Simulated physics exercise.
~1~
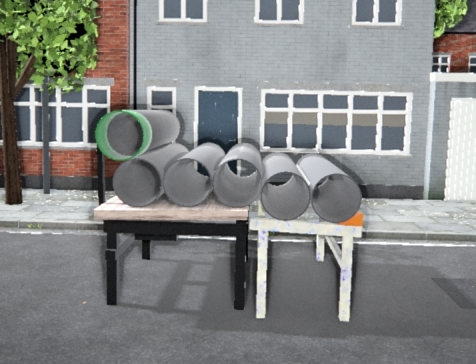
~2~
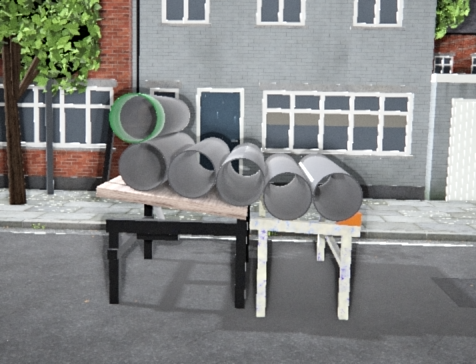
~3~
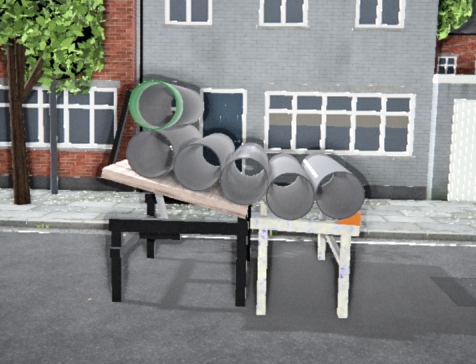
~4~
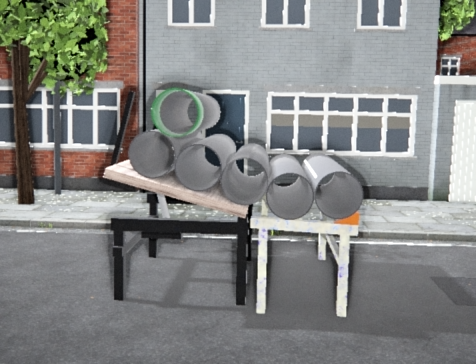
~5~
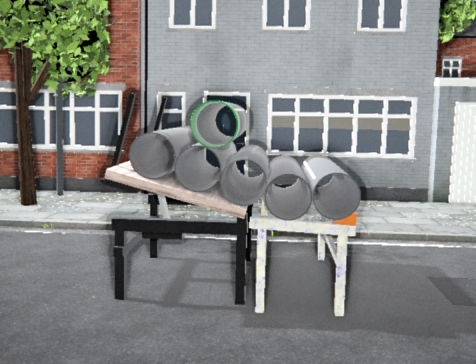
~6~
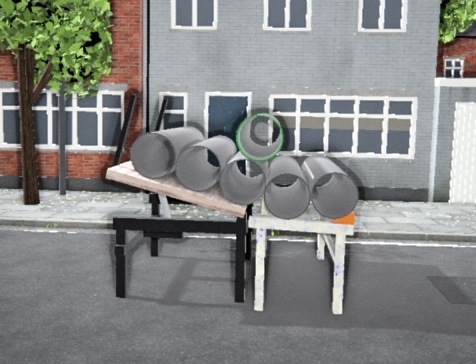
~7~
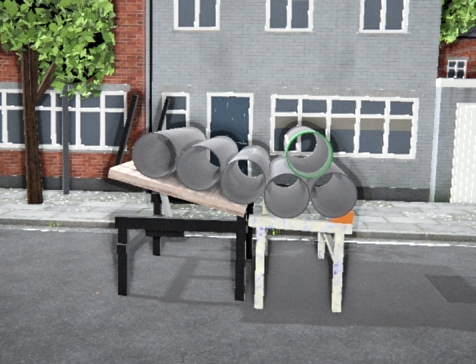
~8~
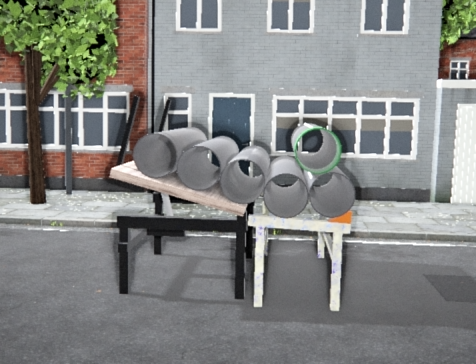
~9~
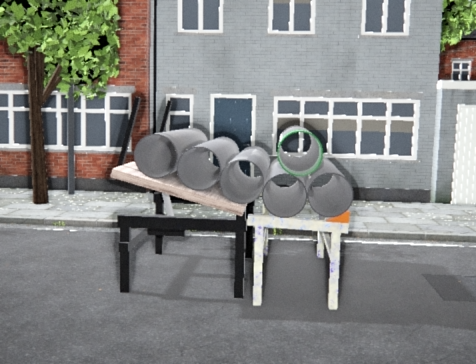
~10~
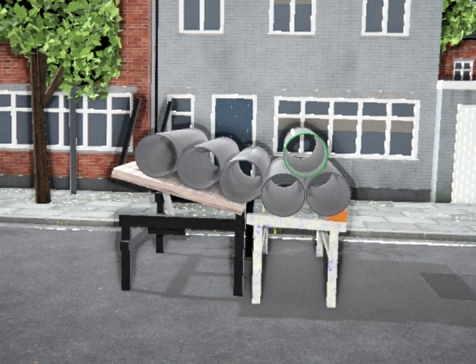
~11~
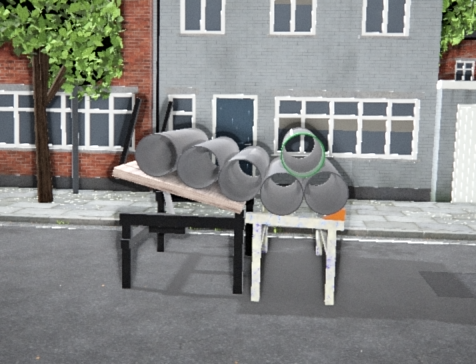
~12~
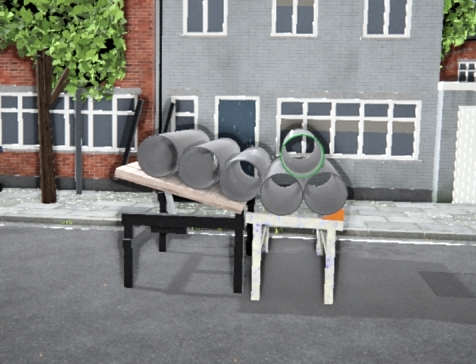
The clip opens on a street with six grey pipes lying ends-on across a wooden deck on black legs and a pale rack to its right, a green-rimmed one perched on top at the left. The deck's left end lifts until it slopes down towards the rack, and it stays tilted. The green-rimmed pipe rolls rightwards over the tops of the others, which hardly shift. It reaches the pair above the rack, rocks slightly back to the left and settles in the dip between them. It ends resting there, with every pipe still up off the road.
